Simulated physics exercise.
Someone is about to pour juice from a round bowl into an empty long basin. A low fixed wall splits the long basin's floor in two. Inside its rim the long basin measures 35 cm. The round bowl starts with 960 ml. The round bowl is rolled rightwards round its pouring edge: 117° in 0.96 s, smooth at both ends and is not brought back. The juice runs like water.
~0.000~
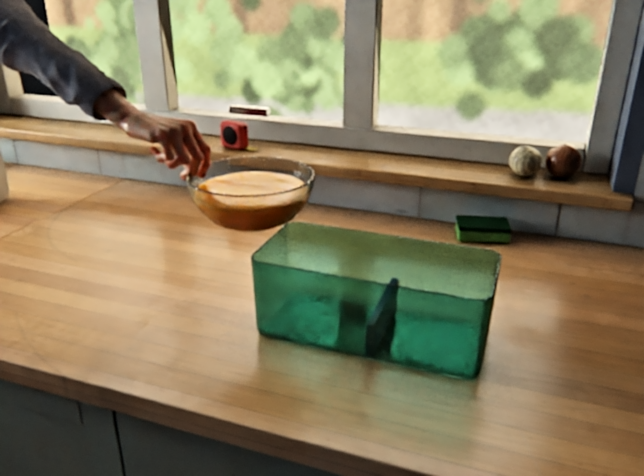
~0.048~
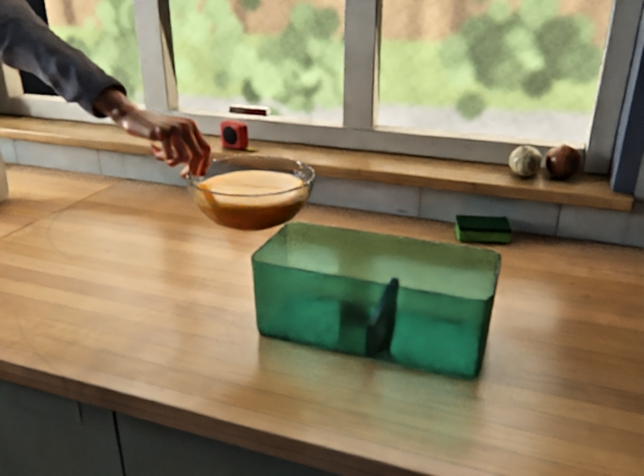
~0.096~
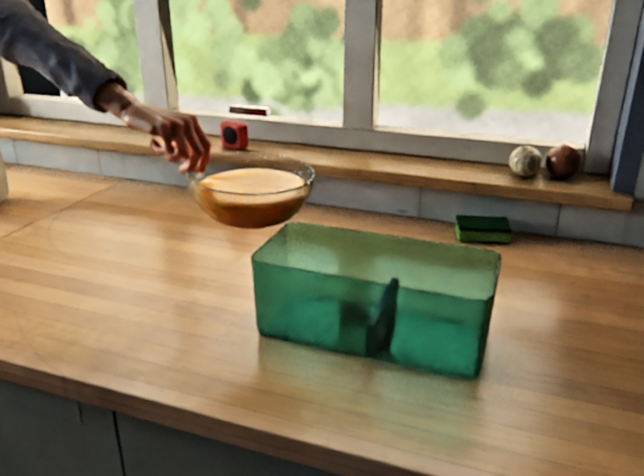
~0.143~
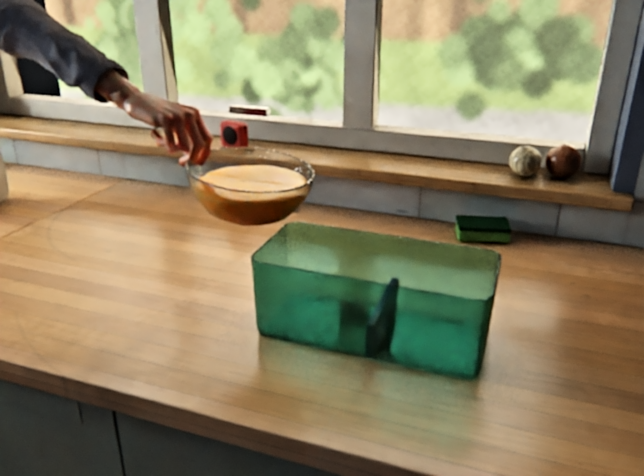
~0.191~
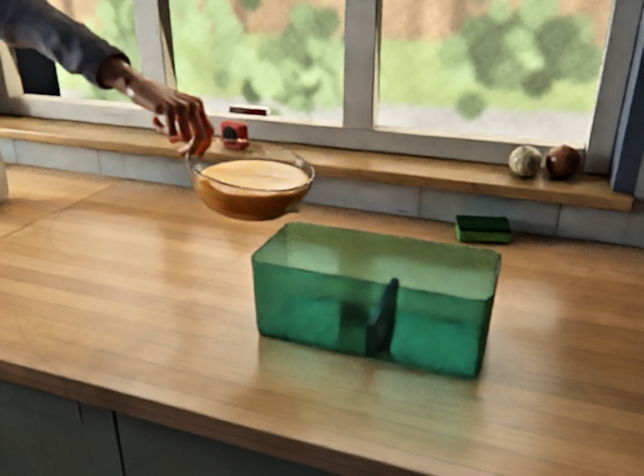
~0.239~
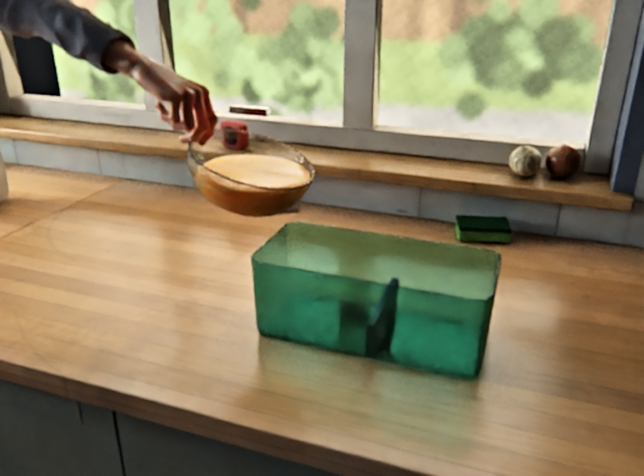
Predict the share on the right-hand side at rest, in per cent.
About 50 per cent.
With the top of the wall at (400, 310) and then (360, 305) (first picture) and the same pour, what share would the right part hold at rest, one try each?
First 20, then 80 per cent.
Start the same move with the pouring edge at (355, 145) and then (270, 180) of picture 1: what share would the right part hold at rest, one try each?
In turn about 85 and 10 per cent.
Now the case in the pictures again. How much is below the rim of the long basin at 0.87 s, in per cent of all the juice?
Some 96 per cent.
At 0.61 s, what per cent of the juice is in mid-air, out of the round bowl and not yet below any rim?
Near 52 in a hundred.
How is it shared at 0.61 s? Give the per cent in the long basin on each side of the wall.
Left about 14, right about 0.
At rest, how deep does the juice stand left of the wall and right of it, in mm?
Left about 16 mm, right about 20 mm.
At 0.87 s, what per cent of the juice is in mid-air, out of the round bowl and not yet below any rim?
About 4 per cent.
Then, 0.61 s in, the tilt is 82° and 34 per cent is still to pour, 15 is left of the wall and 0 right of it.
Then, 0.87 s in, the tilt is 115° and 0 per cent is still to pour, 39 is left of the wall and 57 right of it.
Then, 1.15 s in, the tilt is 117° and 0 per cent is still to pour, 48 is left of the wall and 50 right of it.
Then, 1.46 s in, the tilt is 117° and 0 per cent is still to pour, 49 is left of the wall and 50 right of it.
Finally, 49 per cent lies left of the wall, 50 right of it and 2 outside.
